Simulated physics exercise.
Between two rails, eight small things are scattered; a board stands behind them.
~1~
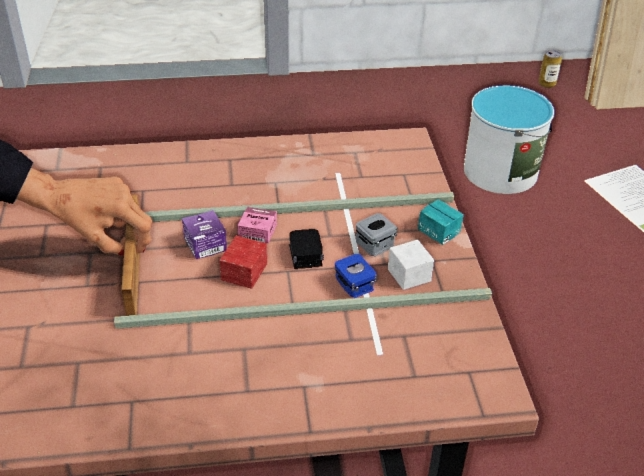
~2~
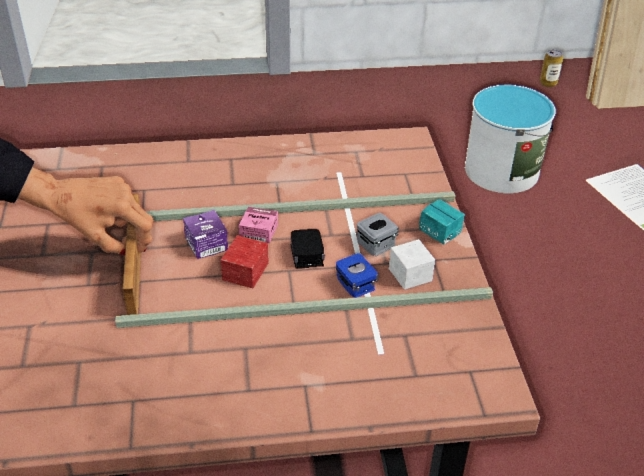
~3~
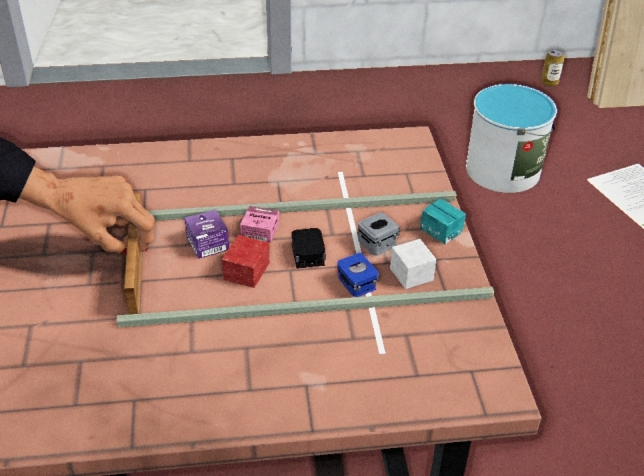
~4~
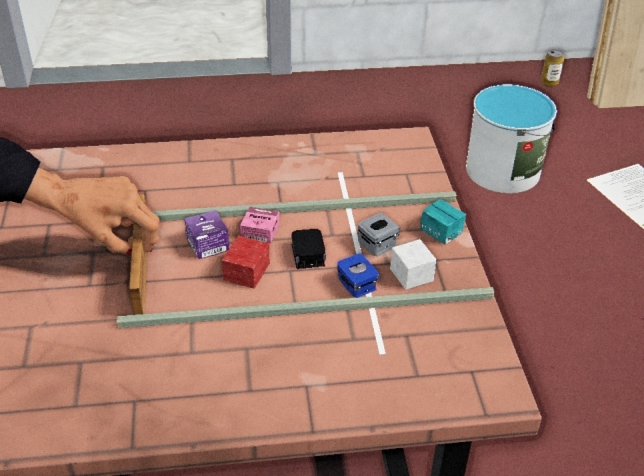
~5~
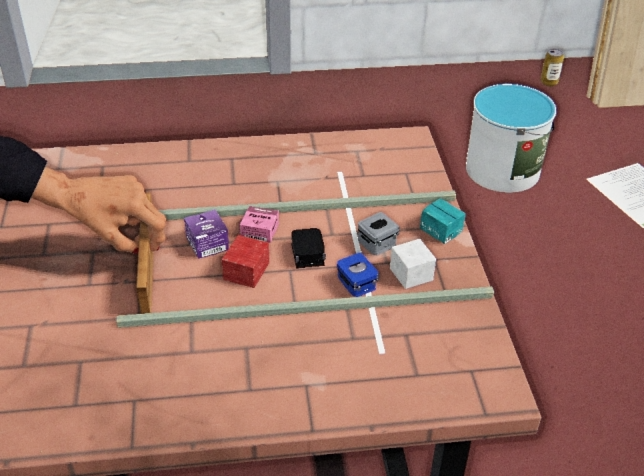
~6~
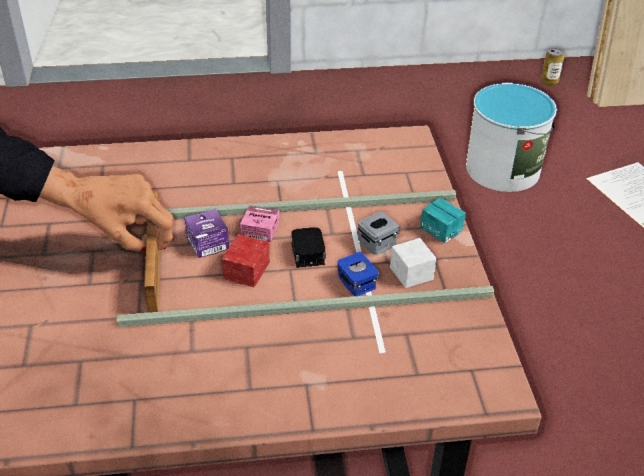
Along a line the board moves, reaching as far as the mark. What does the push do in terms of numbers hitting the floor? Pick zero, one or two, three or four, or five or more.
It sends zero to the floor.
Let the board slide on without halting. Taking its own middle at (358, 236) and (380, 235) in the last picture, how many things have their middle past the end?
First 0, then 0.
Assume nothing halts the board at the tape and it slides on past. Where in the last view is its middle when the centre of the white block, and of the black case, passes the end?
For the white block at (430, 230), for the black case at (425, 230).
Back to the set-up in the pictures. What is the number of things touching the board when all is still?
All in all, 3.
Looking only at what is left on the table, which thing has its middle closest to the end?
The turquoise box.
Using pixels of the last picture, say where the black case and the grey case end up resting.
First: About (406, 241); second: About (436, 233).
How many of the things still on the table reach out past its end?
Overhang count: 1.
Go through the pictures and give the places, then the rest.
The first frame shows turquoise box (440, 222); white block (410, 265); grey case (376, 235); board (132, 254); tape (356, 253).
The second frame shows white block (412, 265); black case (307, 249).
The third frame shows grey case (378, 234); board (135, 253).
The fourth frame shows turquoise box (443, 221); pink box (260, 225).
The fifth frame shows white block (412, 264); purple box (207, 234).
The sixth frame shows turquoise box (443, 220); white block (413, 263); grey case (378, 233); board (154, 251); tape (359, 251).
A little later, none off yet; turquoise box at rest near (443, 220); white block at rest near (413, 263); grey case at rest near (378, 233).
Next, none off yet; turquoise box at rest near (443, 220); white block at rest near (413, 263); grey case moving near (383, 233).
When it is over, the number that fall off is zero.
